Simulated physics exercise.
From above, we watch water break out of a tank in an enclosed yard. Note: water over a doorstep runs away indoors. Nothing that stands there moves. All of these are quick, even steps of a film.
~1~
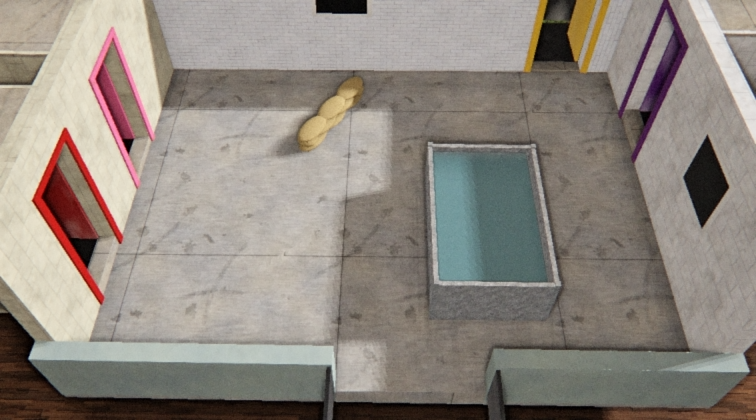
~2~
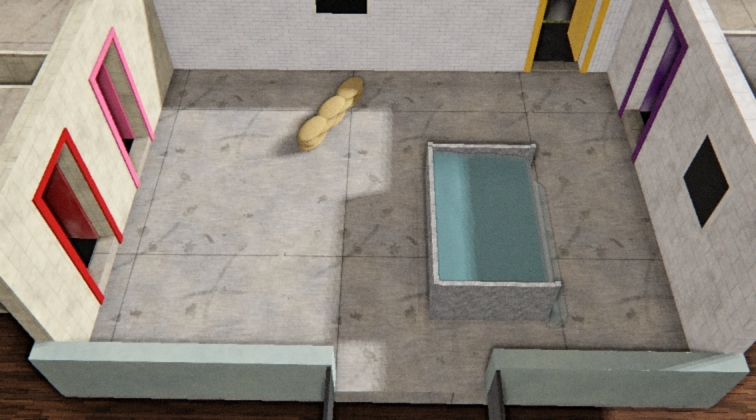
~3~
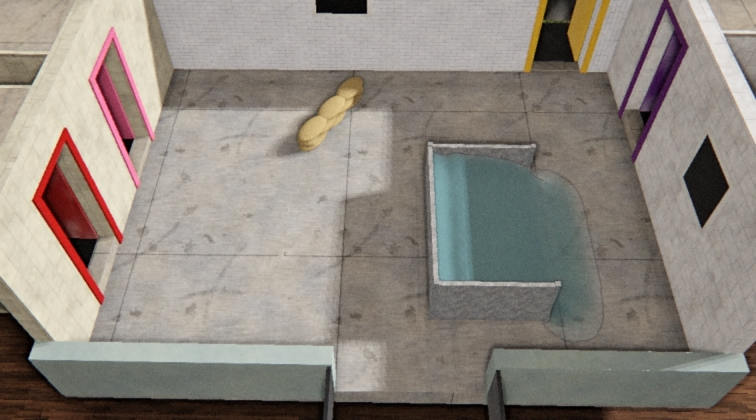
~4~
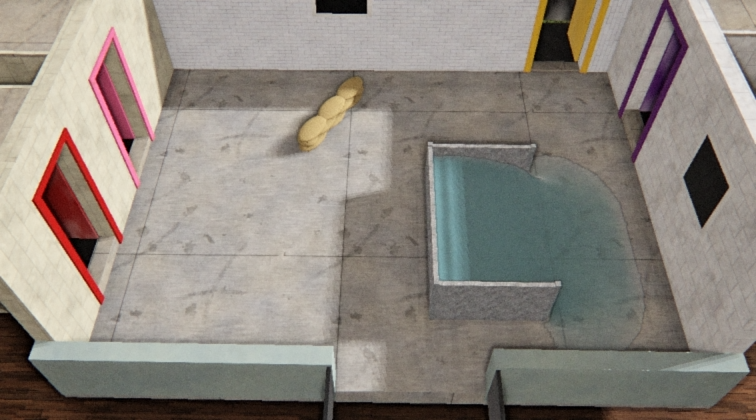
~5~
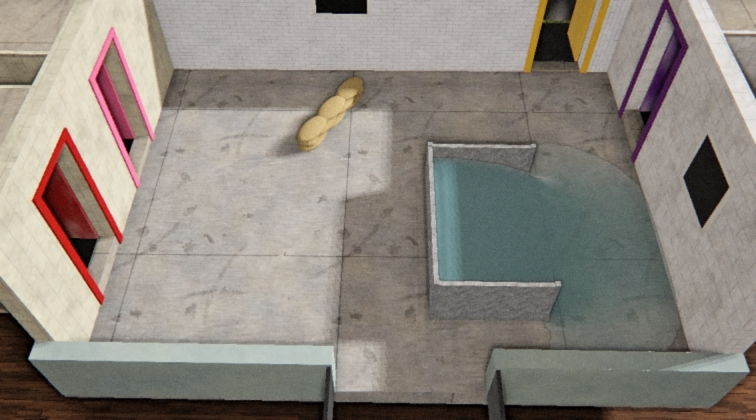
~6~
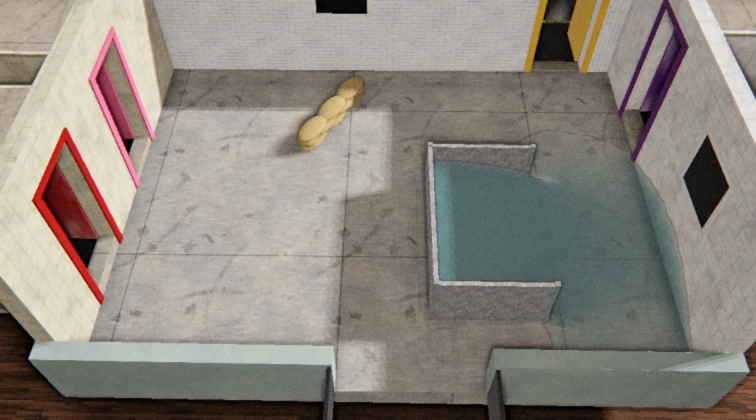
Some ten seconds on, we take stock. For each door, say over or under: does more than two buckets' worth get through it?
Purple door: Under, pink door: Under, yellow door: Over, red door: Under.
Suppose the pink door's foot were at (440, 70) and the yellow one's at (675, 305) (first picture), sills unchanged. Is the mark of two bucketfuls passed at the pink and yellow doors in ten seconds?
Looking at it, pink fails to reach the limit, and yellow tops the limit.
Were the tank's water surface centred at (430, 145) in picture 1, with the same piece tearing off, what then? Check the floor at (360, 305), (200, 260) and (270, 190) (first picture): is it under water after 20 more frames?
Log: Flood; no flood; no flood.
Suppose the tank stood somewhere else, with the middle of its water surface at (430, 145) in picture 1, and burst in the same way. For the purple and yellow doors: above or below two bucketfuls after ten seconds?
Both checked - purple door surpasses the limit, yellow door surpasses the limit.
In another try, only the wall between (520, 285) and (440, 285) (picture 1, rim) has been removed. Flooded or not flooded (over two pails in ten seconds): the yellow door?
I'd say the yellow door stays shy of the line.
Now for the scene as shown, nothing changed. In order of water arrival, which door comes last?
I say the one in pink.
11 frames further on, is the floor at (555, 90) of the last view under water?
That spot would be soaked.
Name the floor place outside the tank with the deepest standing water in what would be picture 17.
I'd say near (686, 377).
A moment on, water covers 20 % of the floor; the purple door wet at the sill, nothing in, the pink door not reached, the yellow door not reached, the red door not reached.
Next, water covers 25 % of the floor; the purple door wet at the sill, nothing in, the pink door not reached, the yellow door under two buckets in, the red door not reached.
Then, water covers 45 % of the floor; the purple door wet at the sill, nothing in, the pink door not reached, the yellow door far over two buckets in, the red door not reached.
Later, water covers 75 % of the floor; the purple door wet at the sill, nothing in, the pink door wet at the sill, nothing in, the yellow door far over two buckets in, the red door wet at the sill, nothing in.
In the end, water covers 95 % of the floor; the purple door wet at the sill, nothing in, the pink door wet at the sill, nothing in, the yellow door far over two buckets in, the red door wet at the sill, nothing in.
